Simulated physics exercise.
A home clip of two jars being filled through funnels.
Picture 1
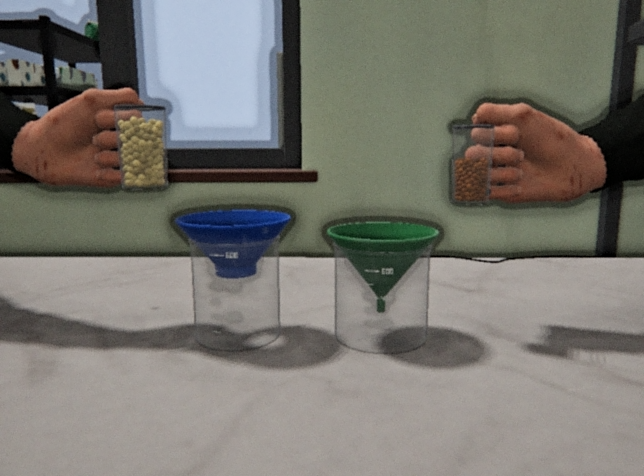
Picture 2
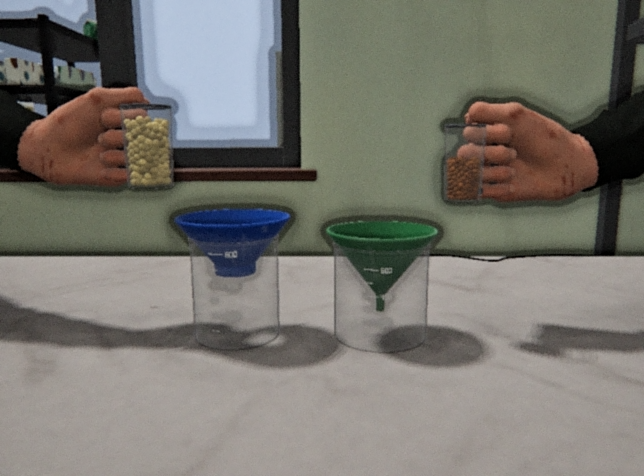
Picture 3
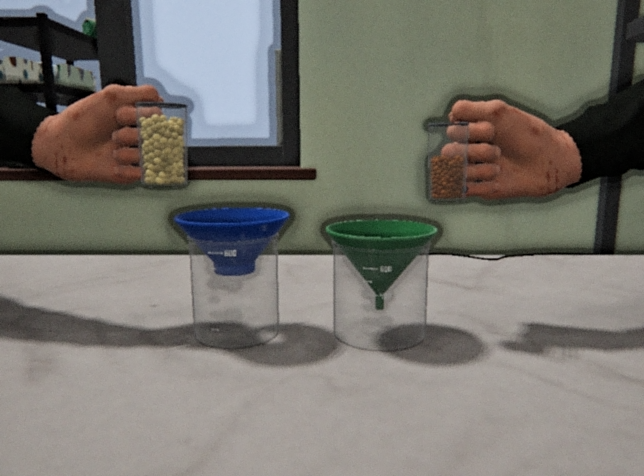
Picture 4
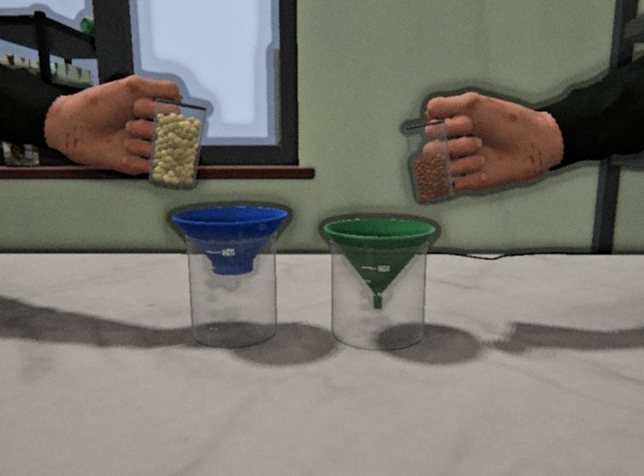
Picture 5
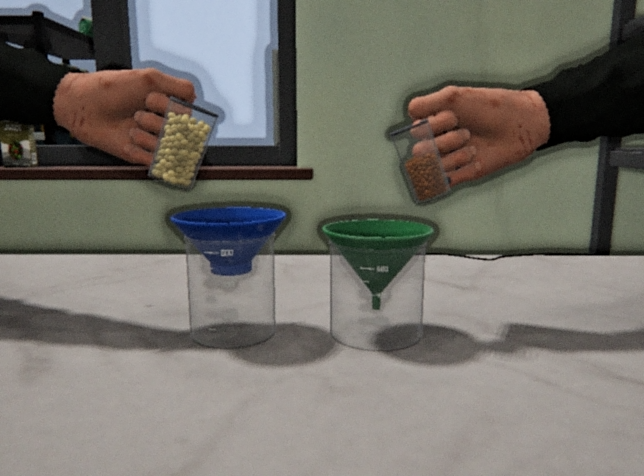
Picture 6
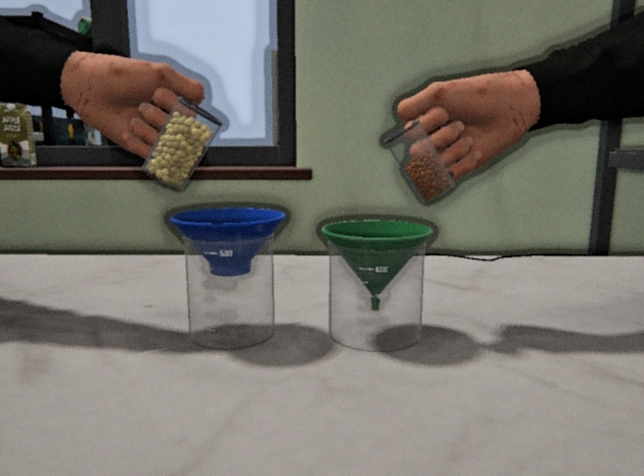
Two hands move small clear cups inward above two funnels and tilt them gradually.
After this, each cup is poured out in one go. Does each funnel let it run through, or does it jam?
The left funnel passes it all; the right one holds most of it back.
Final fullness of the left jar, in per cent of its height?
20 %, roughly.
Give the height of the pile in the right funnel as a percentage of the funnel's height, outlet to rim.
It works out near 65 percent.
Then, 0.57 s past the last view, left, all still in the cup; right, all still in the cup.
Then, 1.07 s past the last view, left, most still in the cup, a small part in or over the funnel, a small part down in the jar; right, nearly all still in the cup, a stray few in or over the funnel.
Then, 1.50 s past the last view, left, a stray few still in the cup, about a quarter in or over the funnel, about two thirds down in the jar; right, a stray few still in the cup, nearly all in or over the funnel.
Finally, left, all down in the jar; right, all stuck in the funnel, none down in the jar.
